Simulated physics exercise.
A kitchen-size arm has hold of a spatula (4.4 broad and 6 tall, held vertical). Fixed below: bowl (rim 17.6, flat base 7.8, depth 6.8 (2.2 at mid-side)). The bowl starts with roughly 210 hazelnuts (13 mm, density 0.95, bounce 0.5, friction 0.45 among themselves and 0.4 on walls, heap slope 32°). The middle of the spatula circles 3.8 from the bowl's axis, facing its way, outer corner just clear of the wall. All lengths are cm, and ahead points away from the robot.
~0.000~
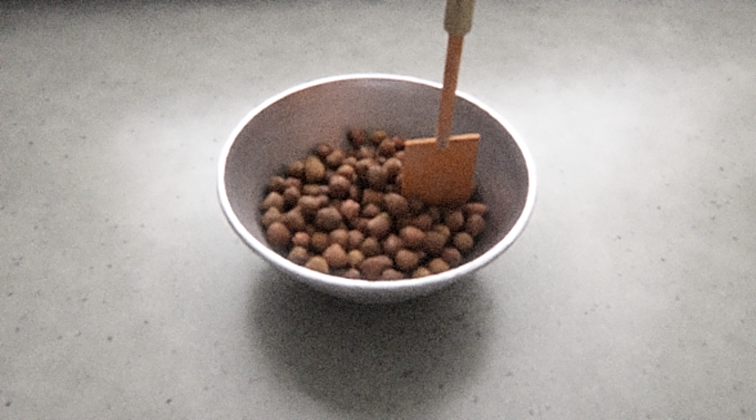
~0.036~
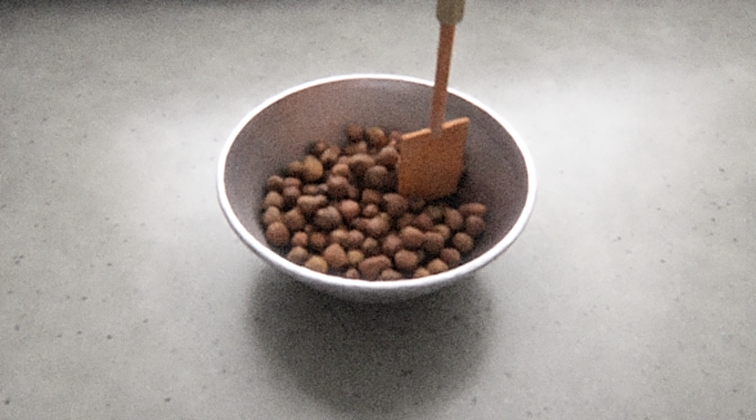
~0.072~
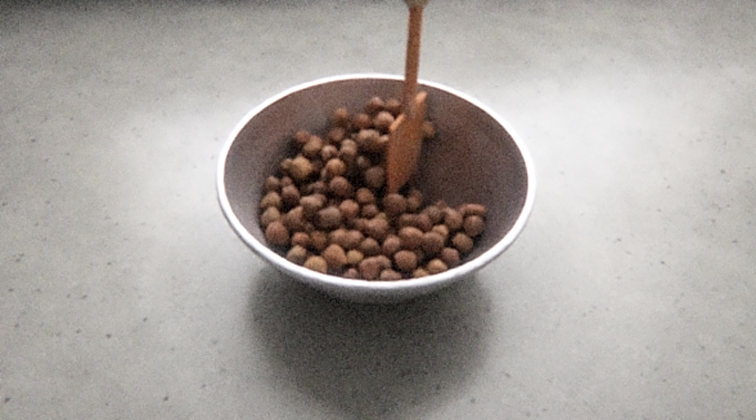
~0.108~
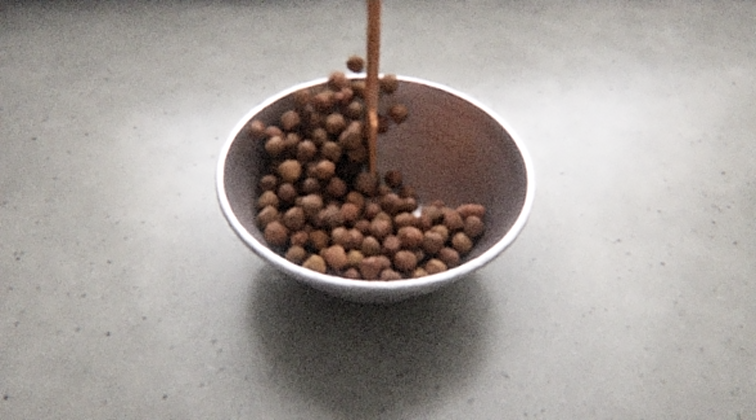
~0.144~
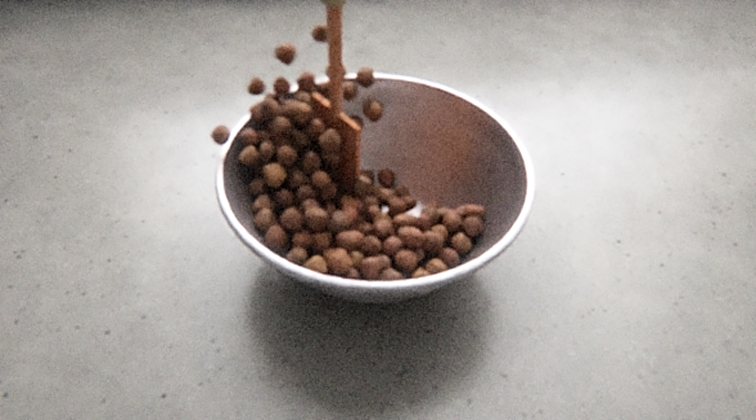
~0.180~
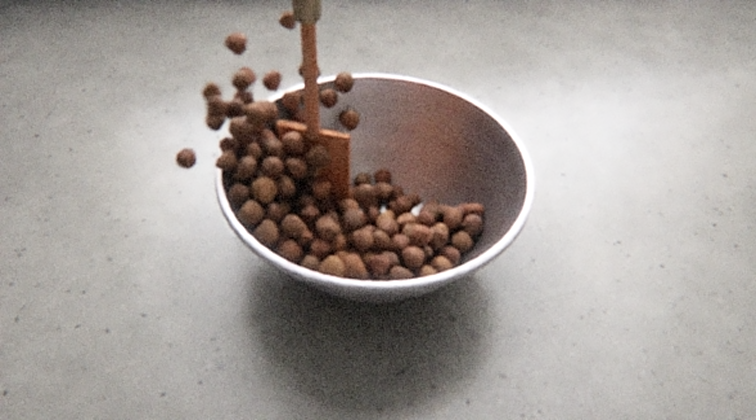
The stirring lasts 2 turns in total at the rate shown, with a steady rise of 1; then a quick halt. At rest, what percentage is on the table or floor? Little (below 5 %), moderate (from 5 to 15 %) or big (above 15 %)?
On the table or floor the share is big, above 15 %.
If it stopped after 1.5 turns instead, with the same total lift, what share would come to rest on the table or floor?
Then about 35 per cent.
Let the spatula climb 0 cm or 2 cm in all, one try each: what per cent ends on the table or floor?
Some 45 and 30 per cent.
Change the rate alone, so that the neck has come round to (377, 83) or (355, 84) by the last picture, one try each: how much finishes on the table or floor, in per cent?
Some 10 and 20 per cent.
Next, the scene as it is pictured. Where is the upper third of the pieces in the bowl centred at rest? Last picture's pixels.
Near (380, 206).
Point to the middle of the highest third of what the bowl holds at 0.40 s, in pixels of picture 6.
At about (463, 141).
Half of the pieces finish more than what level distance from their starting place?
Roughly 10 cm.
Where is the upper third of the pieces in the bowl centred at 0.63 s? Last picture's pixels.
Around (297, 221).
By 0.40 s, 14° round, highest piece 10 above the table; 158 in the bowl, 34 on the table or floor, 21 in flight or on the tool.
By 0.63 s, 232° round, highest piece 9 above the table; 142 in the bowl, 69 on the table or floor, 2 in flight or on the tool.
By 0.94 s, 0° round, highest piece 6 above the table; 136 in the bowl, 77 on the table or floor.
By 1.64 s, 0° round, highest piece 5 above the table; 136 in the bowl, 77 on the table or floor.
Final count, 136 in the bowl, 77 on the table or floor. That is 36 % on the table or floor.
